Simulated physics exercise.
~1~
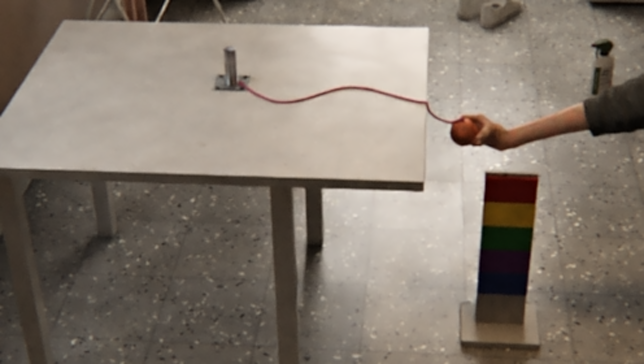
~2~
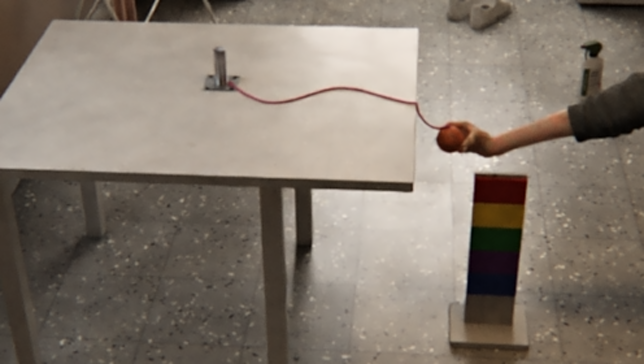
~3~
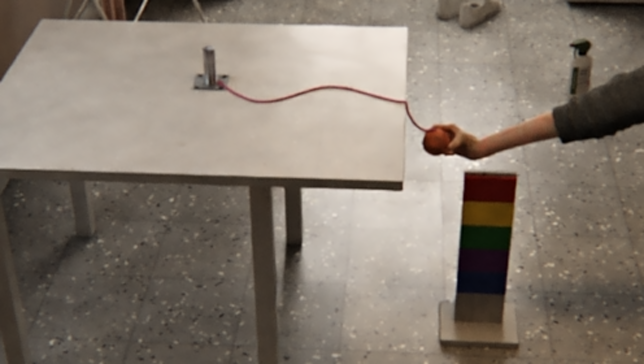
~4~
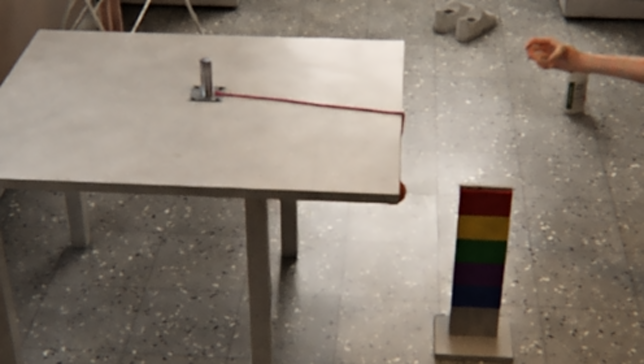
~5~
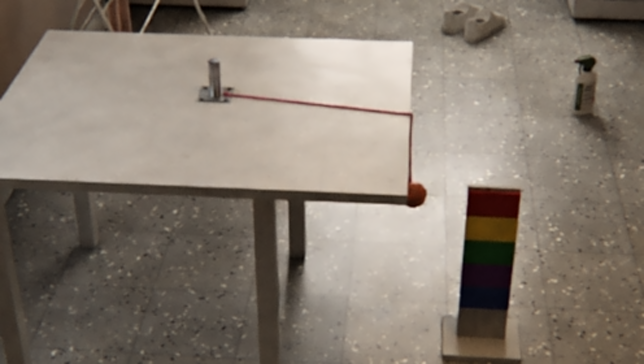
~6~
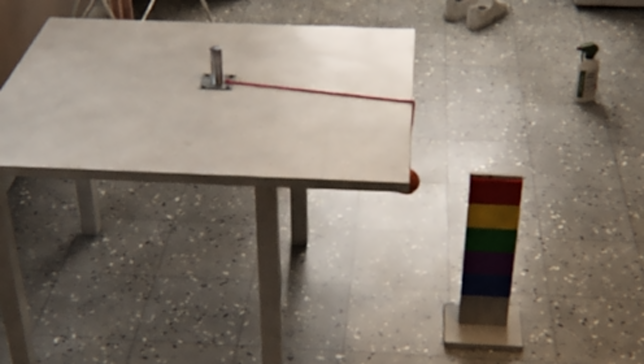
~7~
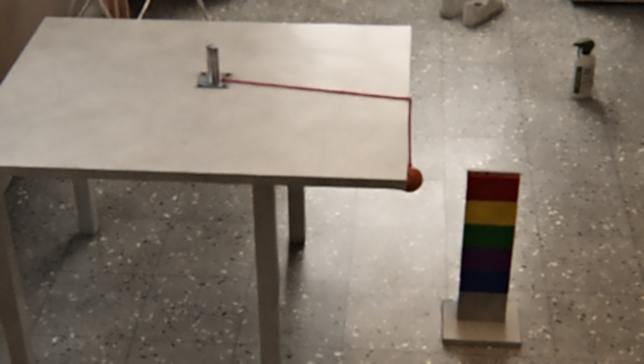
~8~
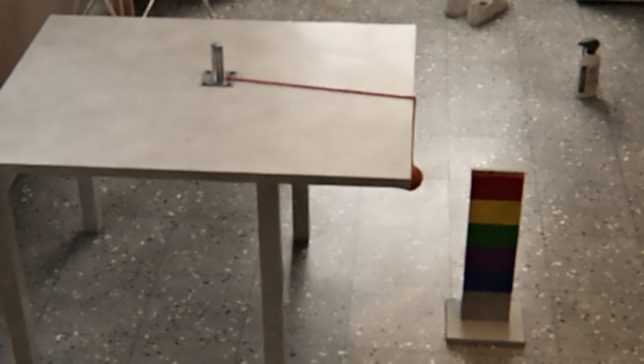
A hand held an orange ball on a red cord tied to a small metal post on a table, then let go and drew back, and the ball dropped against the table's edge and hung there, level with the red band of a striped stand.
